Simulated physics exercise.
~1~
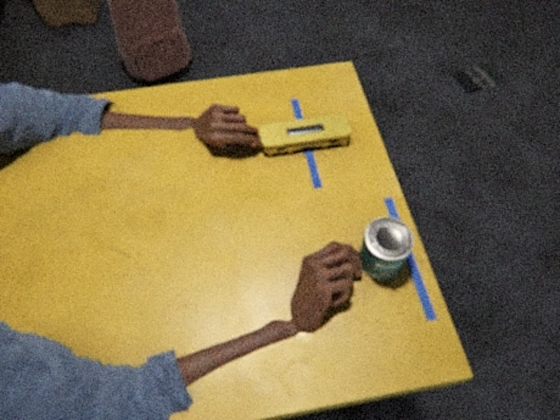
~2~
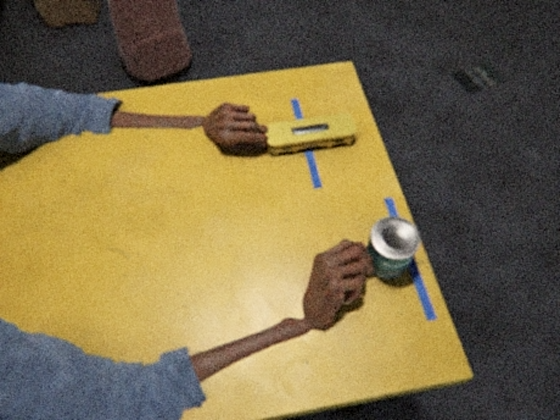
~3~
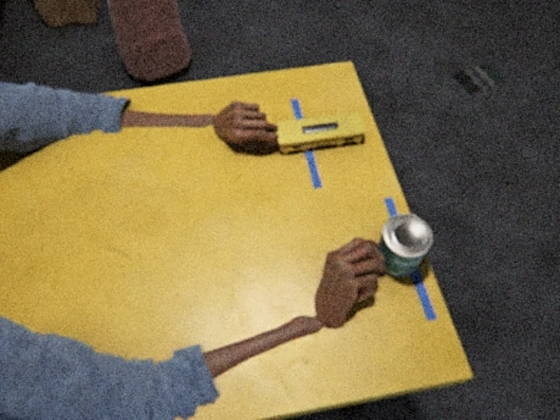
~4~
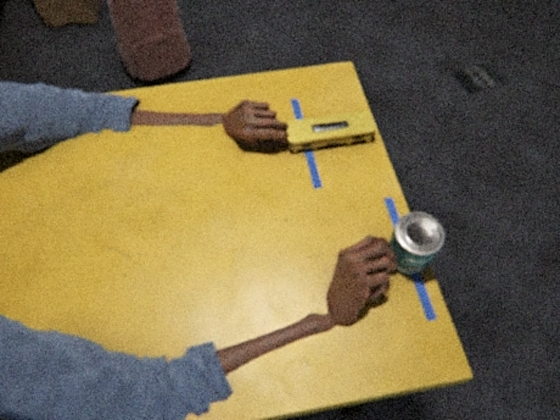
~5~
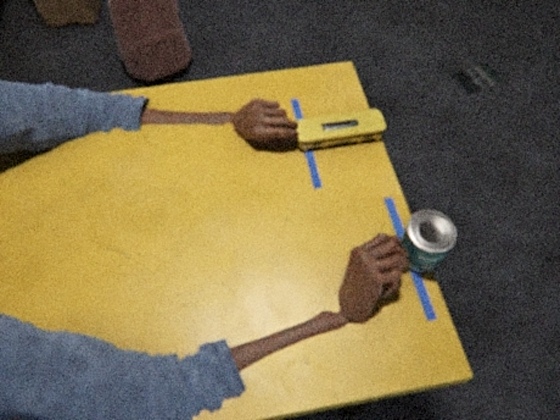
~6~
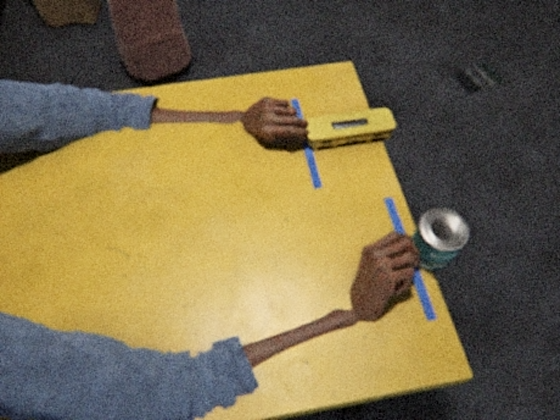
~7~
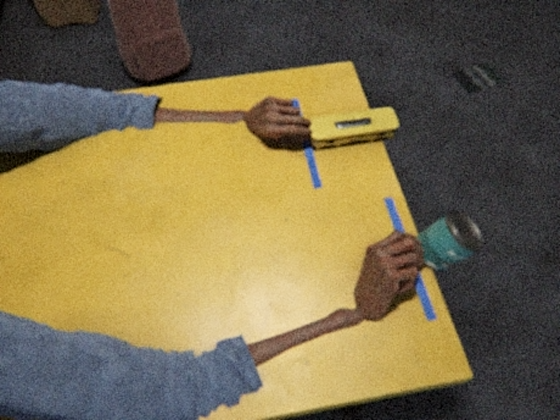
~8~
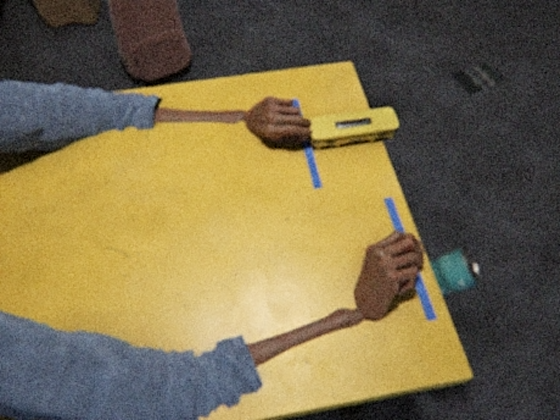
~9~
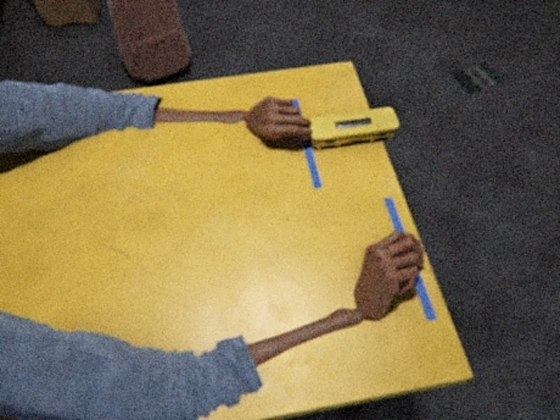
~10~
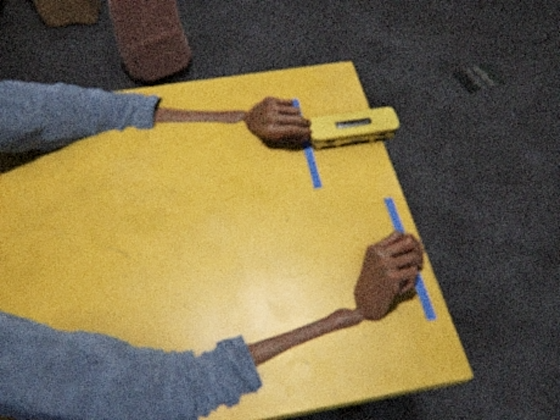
Two hands in blue-grey sleeves reach in from the left across a yellow table, seen from above by a still camera, with dark floor around it. The upper hand is behind a flat yellow case lying over a strip of blue tape, and the lower hand is behind a turquoise can near another strip at the right edge. Together they push both objects steadily rightward. The can crosses its tape, tips over the edge and drops out of sight. The hands stop, and the yellow case stays on the table, its end jutting past the edge.
